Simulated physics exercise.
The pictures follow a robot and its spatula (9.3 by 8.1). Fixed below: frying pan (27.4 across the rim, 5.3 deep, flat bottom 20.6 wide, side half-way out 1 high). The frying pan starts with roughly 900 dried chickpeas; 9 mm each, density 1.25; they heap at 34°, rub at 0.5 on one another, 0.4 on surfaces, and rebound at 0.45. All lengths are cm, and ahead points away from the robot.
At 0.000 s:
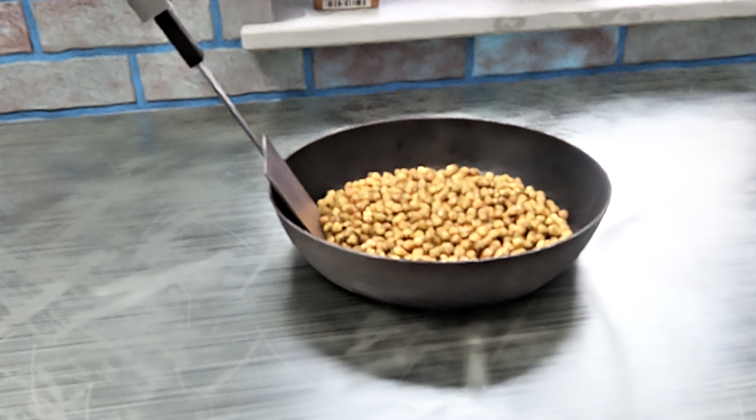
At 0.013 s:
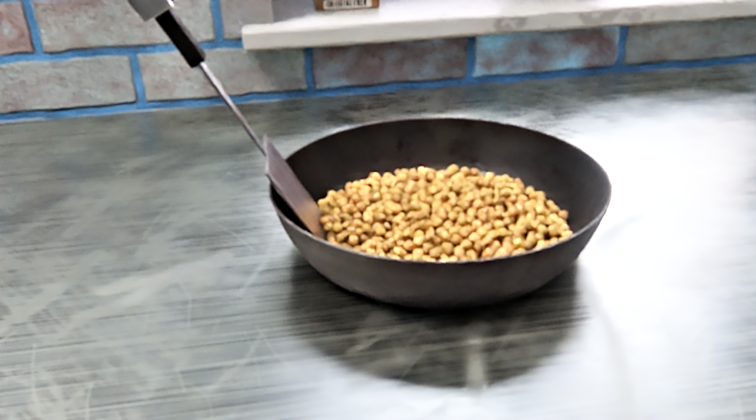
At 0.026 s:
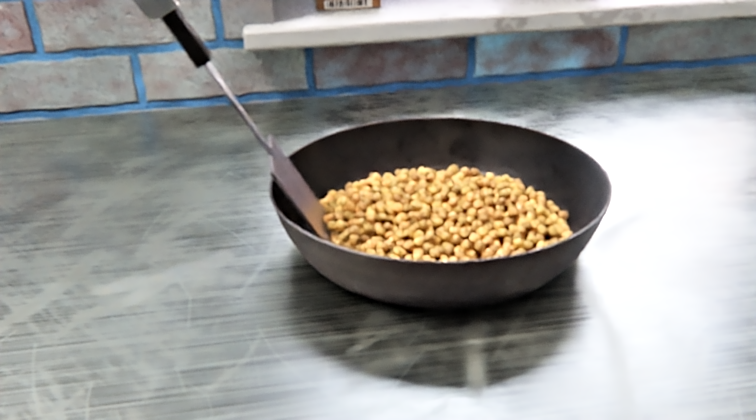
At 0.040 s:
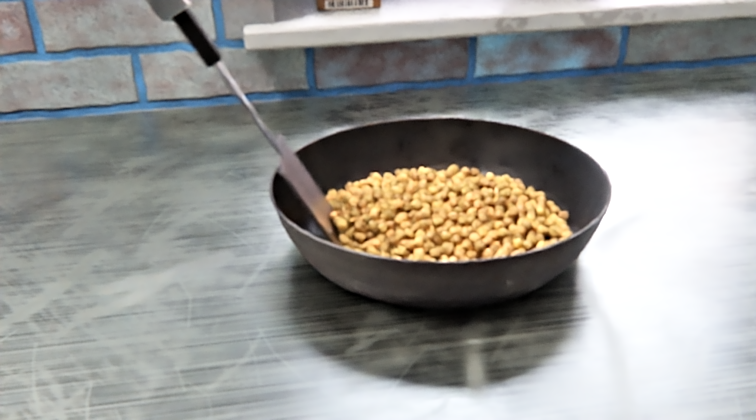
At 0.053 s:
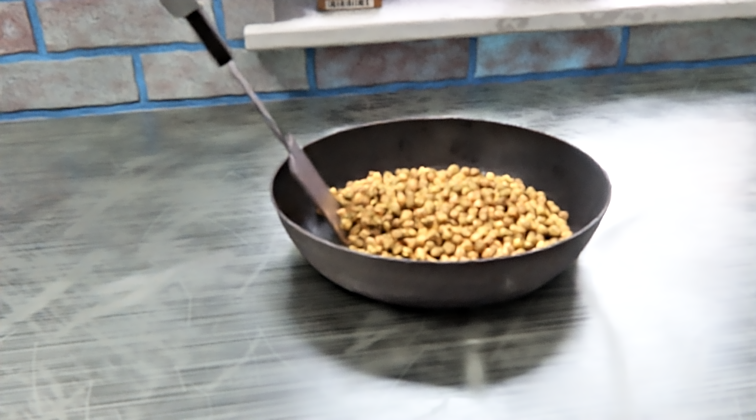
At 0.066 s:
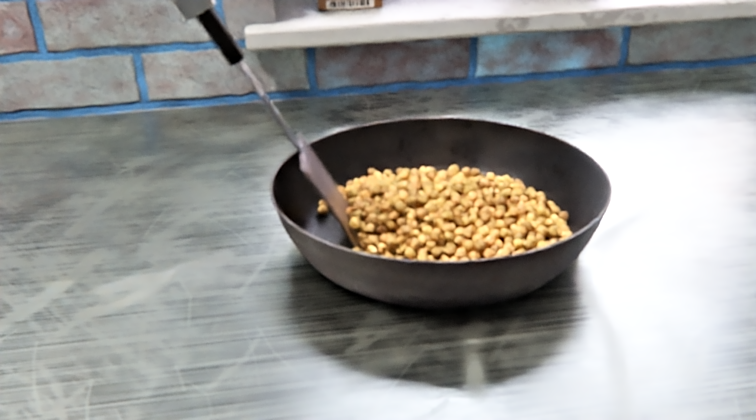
A spatula with a dark blade and a grey-and-black handle, reaching in from the upper left, slides slowly a short way right along the pan's near left side, nudging a few chickpeas, while the camera stays still. The black frying pan holds a broad heap of tan chickpeas. It sits on a streaked grey countertop, seen from slightly above, before blue-jointed brick and a pale ledge.
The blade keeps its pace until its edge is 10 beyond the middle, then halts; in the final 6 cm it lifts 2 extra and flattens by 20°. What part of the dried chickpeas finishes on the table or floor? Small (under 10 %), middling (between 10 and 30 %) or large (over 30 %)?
Answer: Small; under 10 % of the dried chickpeas finish on the table or floor.
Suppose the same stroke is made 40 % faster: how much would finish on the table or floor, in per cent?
Then about 5 per cent.
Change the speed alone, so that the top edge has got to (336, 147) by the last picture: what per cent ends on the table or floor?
About 15 per cent.
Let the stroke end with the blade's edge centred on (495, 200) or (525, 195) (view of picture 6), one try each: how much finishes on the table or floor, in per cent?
Some 0 and 0 per cent.
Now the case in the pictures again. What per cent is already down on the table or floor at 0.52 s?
Some 0 per cent.
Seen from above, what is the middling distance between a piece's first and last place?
About 4 cm.
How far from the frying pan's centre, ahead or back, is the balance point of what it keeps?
Some 4.5 cm ahead.
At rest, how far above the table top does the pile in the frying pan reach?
Some 6.0 cm.
After 0.17 s, sloping 62°, highest piece 5 above the table; 900 in the frying pan.
After 0.27 s, sloping 56°, highest piece 5 above the table; 900 in the frying pan.
After 0.52 s, sloping 42°, highest piece 6 above the table; 882 in the frying pan, 14 on the table or floor, 4 on the blade or in flight.
After 1.57 s, sloping 42°, highest piece 6 above the table; 882 in the frying pan, 18 on the table or floor.
At rest, 882 in the frying pan, 18 on the table or floor. That is 2 % on the table or floor.
